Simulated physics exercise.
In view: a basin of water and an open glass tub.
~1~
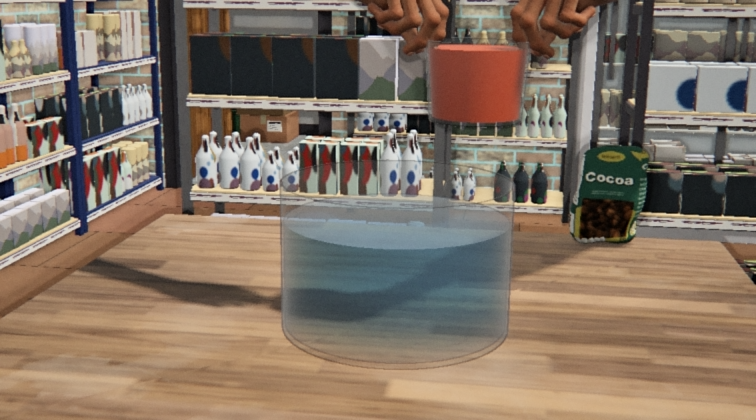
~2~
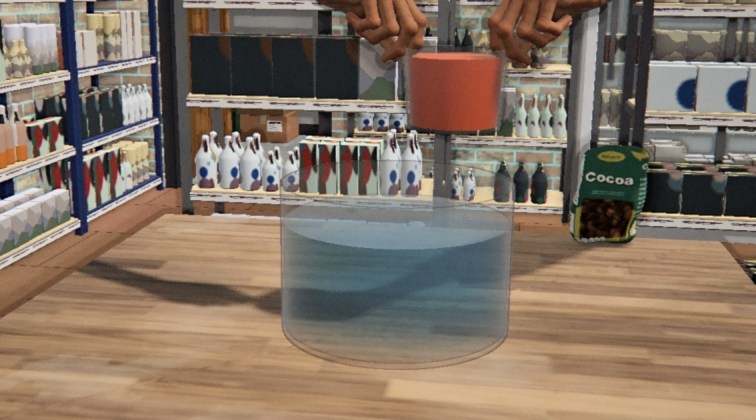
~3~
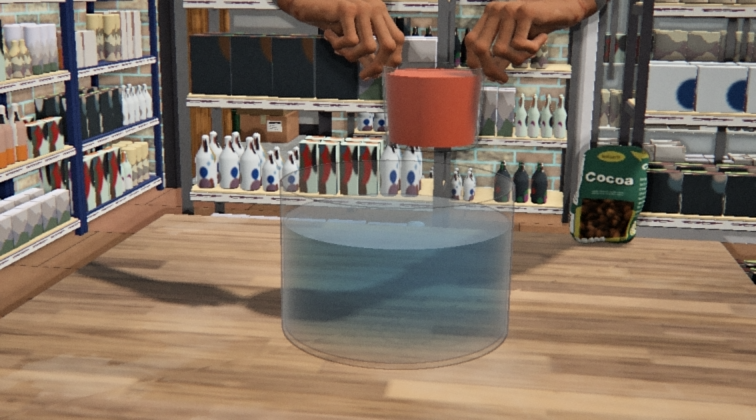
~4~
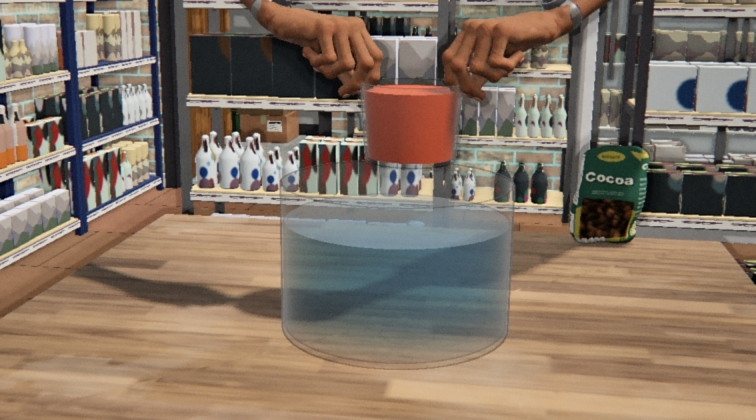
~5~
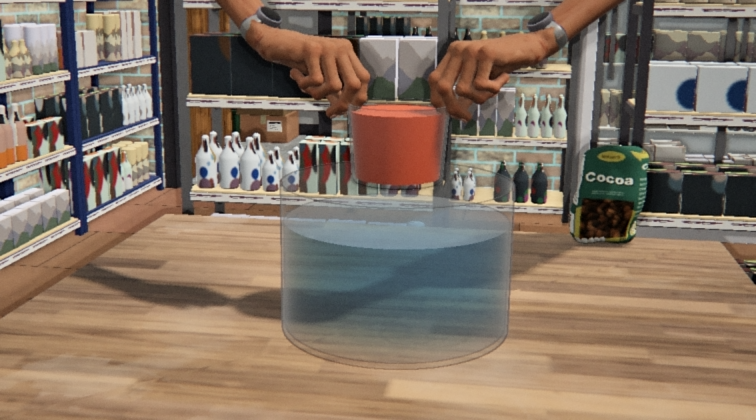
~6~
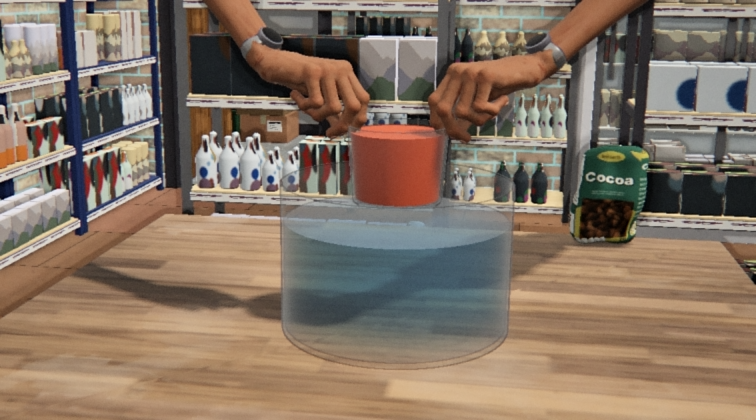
In a store aisle, a clear basin of water stands on a wooden table beside a bag of cocoa. Two hands hold a clear tub nearly full of something red above it, moving it left and downward. The tub descends inside the basin's rim, just over the water.
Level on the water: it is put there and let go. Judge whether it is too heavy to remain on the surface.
Too heavy, it sinks.
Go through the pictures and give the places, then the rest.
The first picture shows tub (477, 78) nearly full; above the basin.
The second picture shows tub nearly full, surface at (456, 57); coming down.
The third picture shows tub (433, 103) nearly full; lower.
The fourth picture shows tub nearly full, surface at (412, 90); lower still.
The fifth picture shows tub (398, 140) nearly full; close to the surface.
The sixth picture shows tub nearly full, surface at (398, 132); just over the surface.
Shortly, the tub dips into the water.
Then, water pours in over its rim.
At the finish, the tub lies on the bottom.
